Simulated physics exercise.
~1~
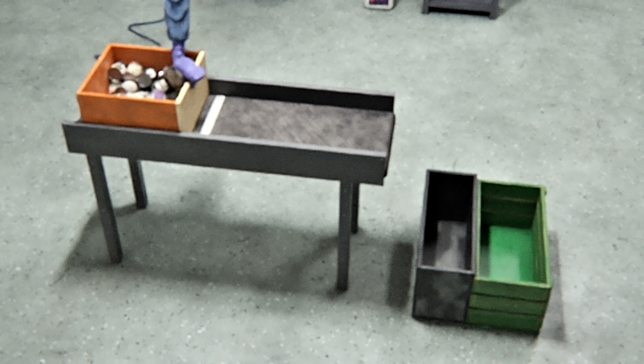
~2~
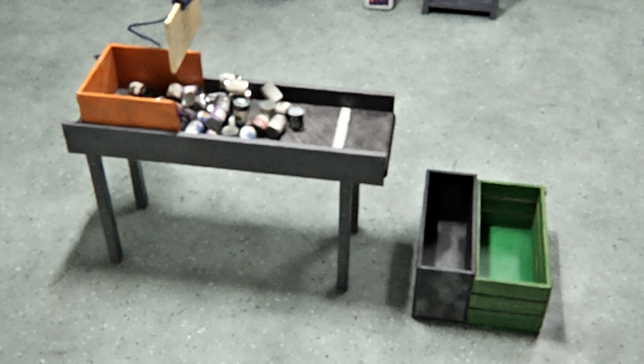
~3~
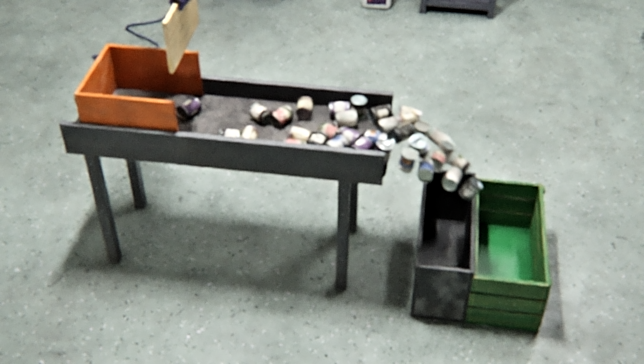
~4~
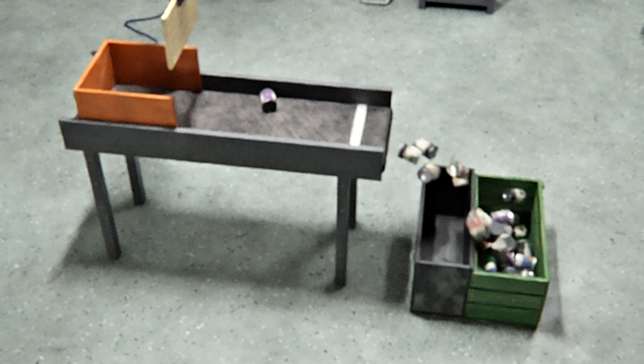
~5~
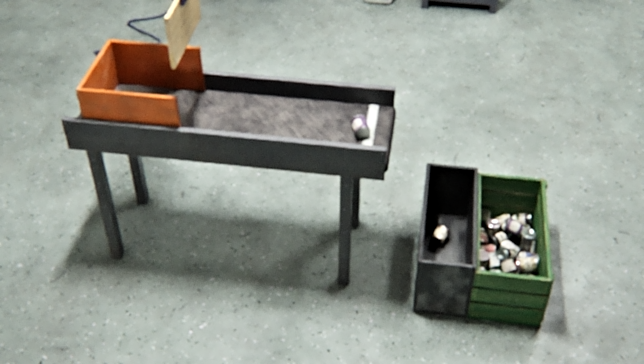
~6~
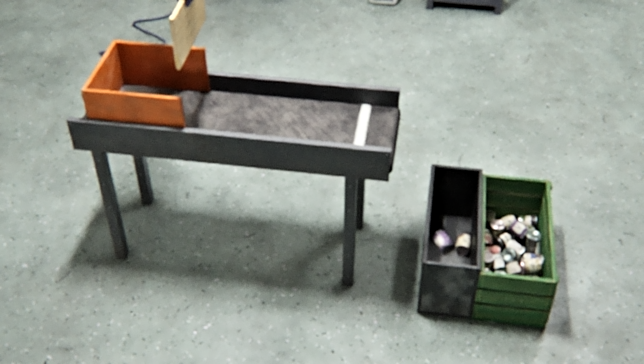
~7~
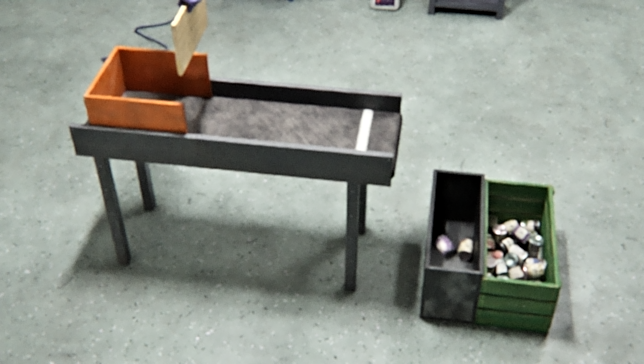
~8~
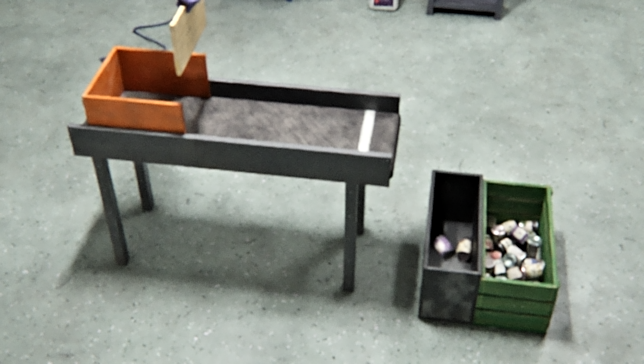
Small tins spill from an orange pen along a belt, most landing in the green box.
